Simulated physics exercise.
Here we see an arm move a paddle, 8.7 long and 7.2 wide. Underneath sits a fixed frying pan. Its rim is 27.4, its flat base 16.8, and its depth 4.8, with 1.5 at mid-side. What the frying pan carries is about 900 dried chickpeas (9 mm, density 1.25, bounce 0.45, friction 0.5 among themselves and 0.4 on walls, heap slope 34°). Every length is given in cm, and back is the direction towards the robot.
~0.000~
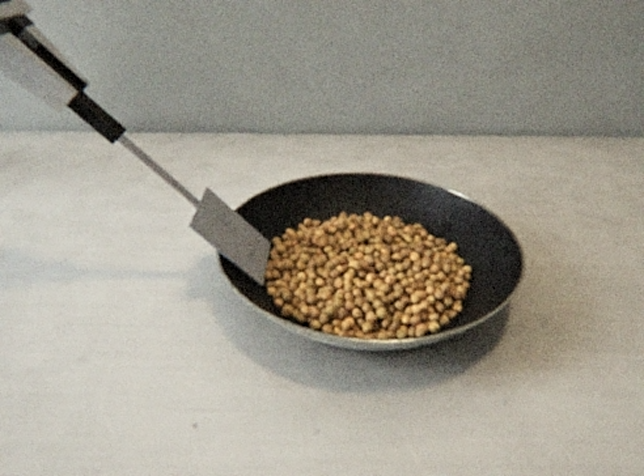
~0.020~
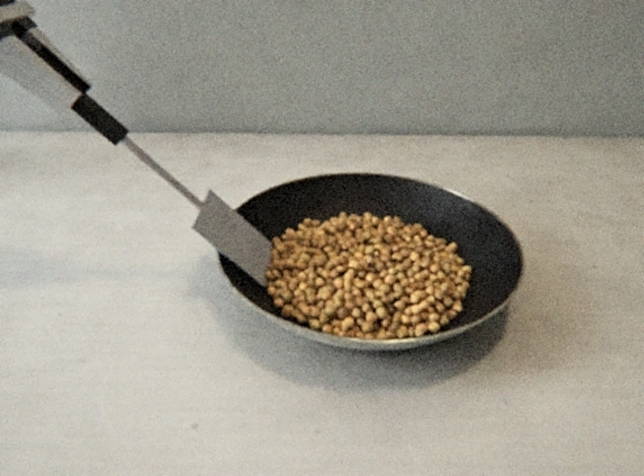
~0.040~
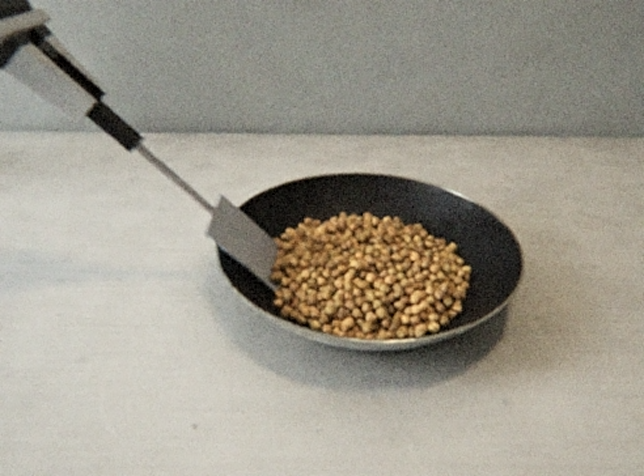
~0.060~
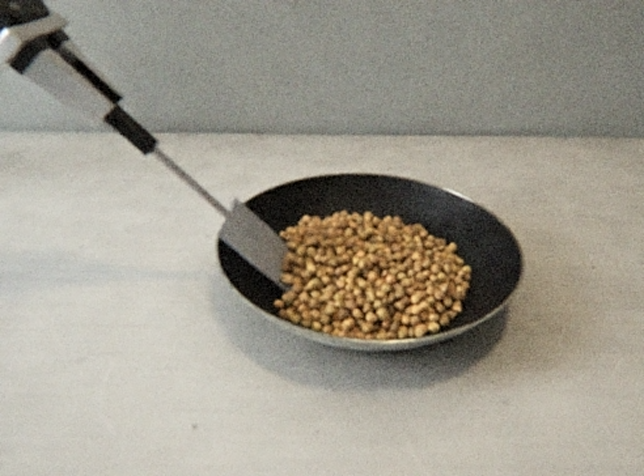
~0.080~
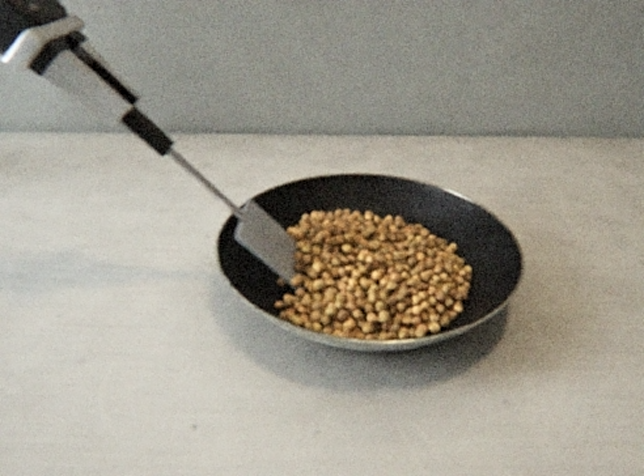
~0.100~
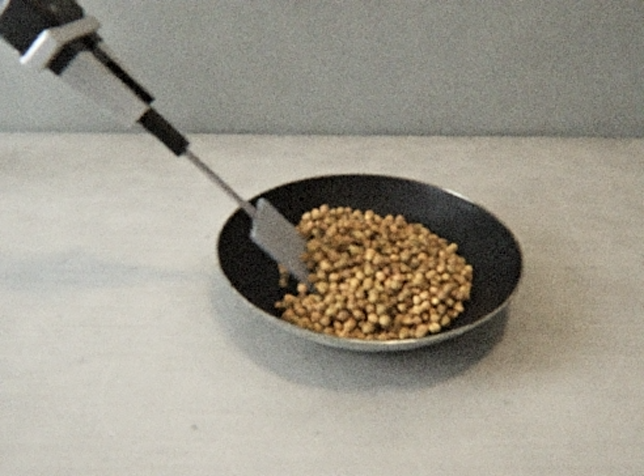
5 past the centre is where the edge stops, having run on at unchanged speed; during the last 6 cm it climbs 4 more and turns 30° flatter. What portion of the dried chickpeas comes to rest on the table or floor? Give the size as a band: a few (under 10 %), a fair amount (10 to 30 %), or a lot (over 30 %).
A few, under 10 %.
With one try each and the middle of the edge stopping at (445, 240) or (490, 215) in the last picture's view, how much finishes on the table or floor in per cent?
Close to 0 and close to 15 per cent, respectively.
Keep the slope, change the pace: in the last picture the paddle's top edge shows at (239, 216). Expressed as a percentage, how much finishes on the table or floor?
My guess is around 0 percent.
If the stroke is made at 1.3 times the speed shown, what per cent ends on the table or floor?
The share would be near 0 in a hundred.
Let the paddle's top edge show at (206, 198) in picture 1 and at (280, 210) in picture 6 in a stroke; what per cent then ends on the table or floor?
0 per cent.
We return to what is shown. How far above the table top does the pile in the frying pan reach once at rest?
4.5 cm.
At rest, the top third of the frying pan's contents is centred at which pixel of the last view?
Around (439, 258).
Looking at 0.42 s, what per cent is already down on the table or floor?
0 %.
By 0.15 s, sloping 47°, highest piece 5 above the table; 900 in the frying pan.
By 0.20 s, sloping 33°, highest piece 6 above the table; 900 in the frying pan.
By 0.42 s, sloping 18°, highest piece 5 above the table; 900 in the frying pan.
By 1.47 s, sloping 18°, highest piece 4 above the table; 900 in the frying pan.
Final count, 900 in the frying pan. That is 0 % on the table or floor.
